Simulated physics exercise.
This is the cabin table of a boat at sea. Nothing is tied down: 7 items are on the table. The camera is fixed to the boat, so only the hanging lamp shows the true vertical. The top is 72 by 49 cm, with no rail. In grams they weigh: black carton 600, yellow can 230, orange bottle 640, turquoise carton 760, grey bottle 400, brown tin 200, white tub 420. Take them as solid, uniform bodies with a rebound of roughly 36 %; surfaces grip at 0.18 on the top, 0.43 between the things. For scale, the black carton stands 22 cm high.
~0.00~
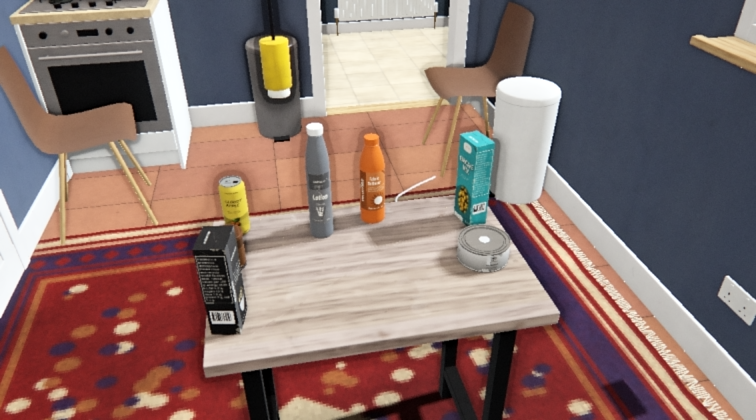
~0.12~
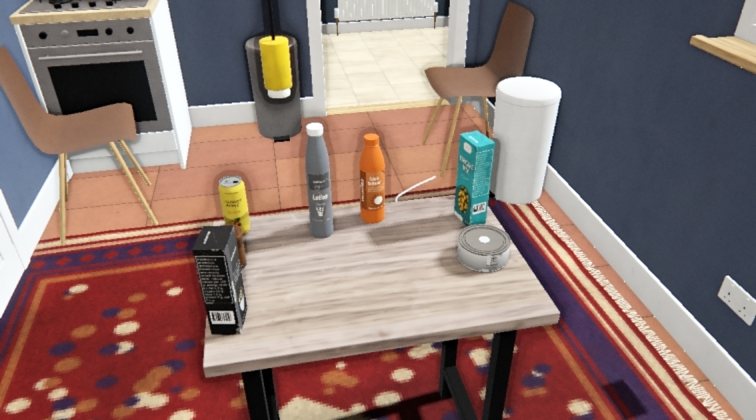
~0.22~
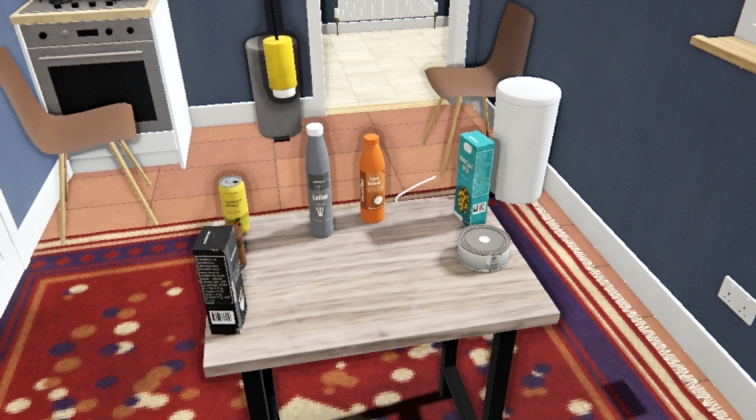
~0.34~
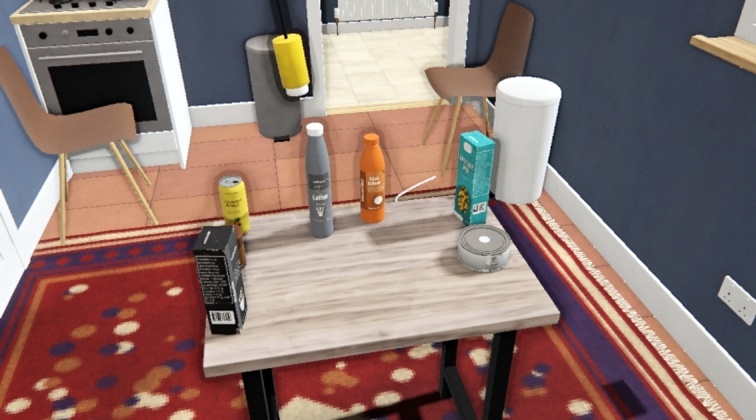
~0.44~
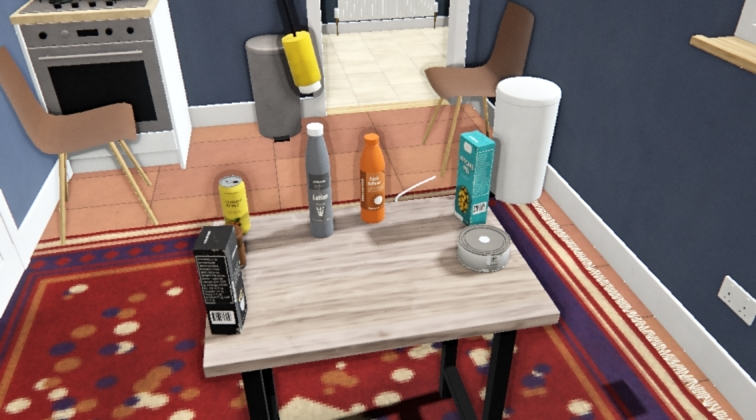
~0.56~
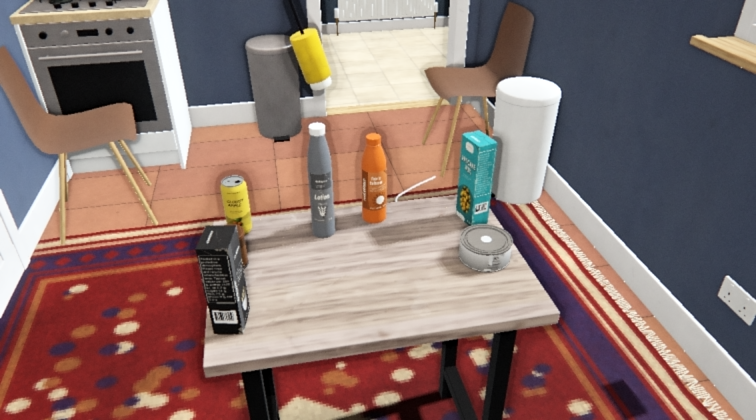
A yellow lamp hanging on a dark cord swings gradually to the right, away from a grey cylinder behind it, in a boat cabin seen from above the table. On the wooden tabletop stand a black carton and yellow can at left, grey and orange bottles mid-back, and a turquoise carton and round greyish tub at right. The tabletop items barely shift, and the view stays fixed.
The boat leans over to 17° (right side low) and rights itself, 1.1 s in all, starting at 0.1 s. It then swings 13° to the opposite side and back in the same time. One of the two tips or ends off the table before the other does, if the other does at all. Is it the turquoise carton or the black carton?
The first of the two, the turquoise carton.
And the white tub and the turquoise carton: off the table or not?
The white tub ends off the table; the turquoise carton finishes off the table.
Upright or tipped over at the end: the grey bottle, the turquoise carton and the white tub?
The grey bottle stays upright; the turquoise carton falls over; the white tub falls over.
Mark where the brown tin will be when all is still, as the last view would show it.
At about (285, 242).
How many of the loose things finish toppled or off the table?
In all, 2.
Around 0.96 s, floor tilted 7°, right side down; turquoise carton and white tub now off the table; black carton shifted 12 cm near (281, 274); orange bottle shifted 11 cm.
Around 1.16 s, boat level; black carton shifted 17 cm near (305, 270); grey bottle shifted 16 cm; orange bottle shifted 16 cm.
Around 1.66 s, floor tilted 12°, left side down; black carton shifted 17 cm near (306, 270); grey bottle shifted 16 cm; orange bottle shifted 16 cm.
Finally (2.8 s), off the table, turquoise carton and white tub; not toppled but over 5 cm from the start, black carton, yellow can, orange bottle, grey bottle and brown tin. Final places as that camera would see them, turquoise carton near (491, 320), black carton near (290, 272). Turquoise carton went at 0.84 s; black carton was never lost.
